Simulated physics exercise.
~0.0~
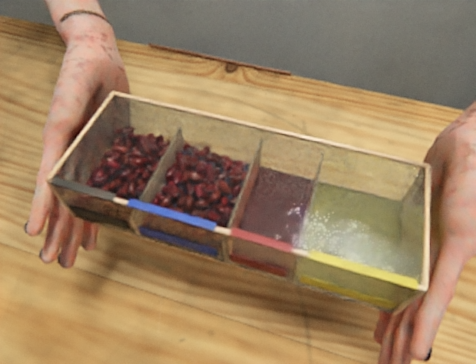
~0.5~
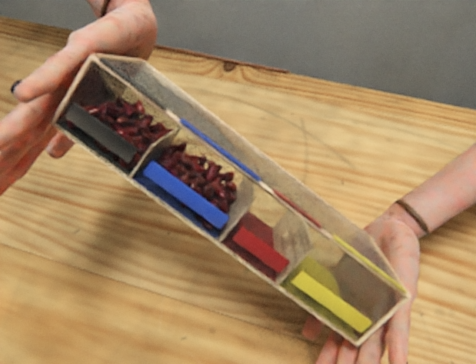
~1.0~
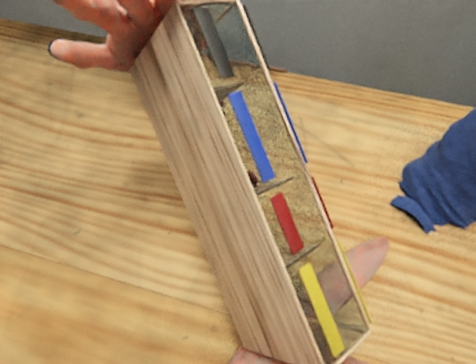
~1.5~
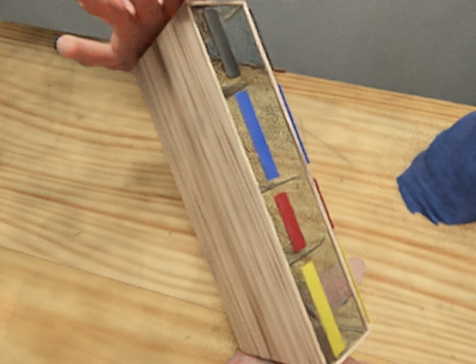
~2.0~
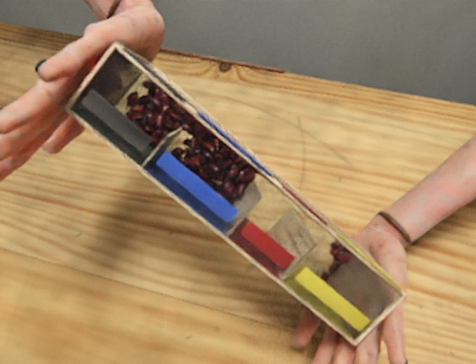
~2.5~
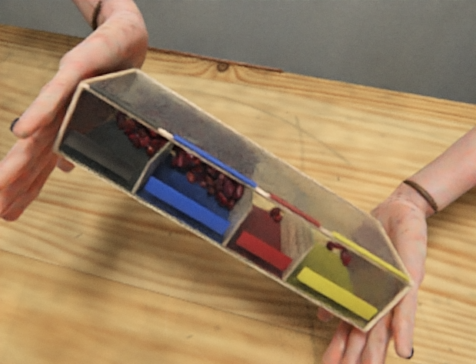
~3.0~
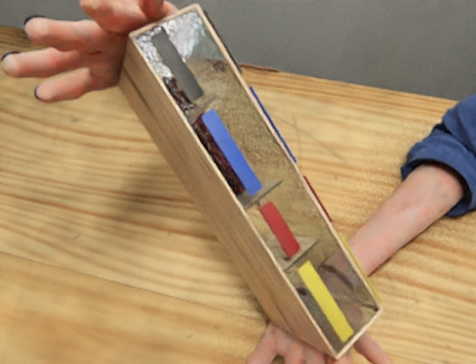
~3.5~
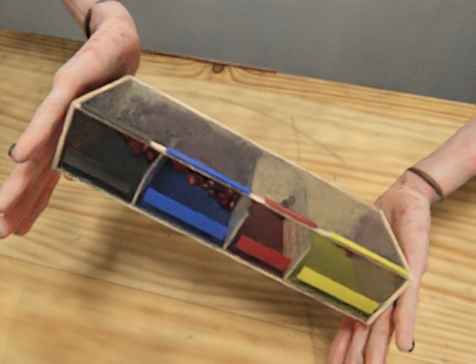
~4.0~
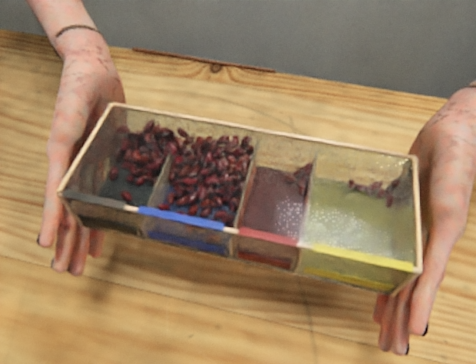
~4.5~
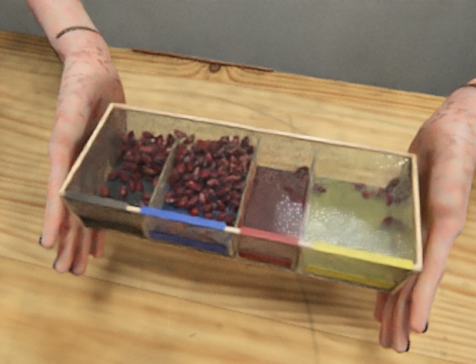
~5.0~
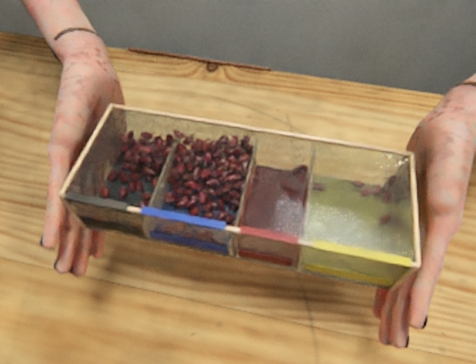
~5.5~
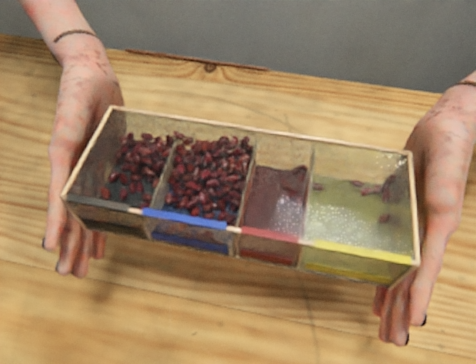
The clip opens with two hands holding a shallow, clear-lidded box above a wooden table, dark red beans filling its black and blue sections. The hands tip the box steeply, left end up and right end down, past upright, and briefly hold it there. They turn it partway back to a slant, where a few beans show toward the yellow end, then tilt it steeply again. Finally, the hands bring the box back to level and hold it still, with most beans in the blue and black sections and a small cluster in the yellow one.
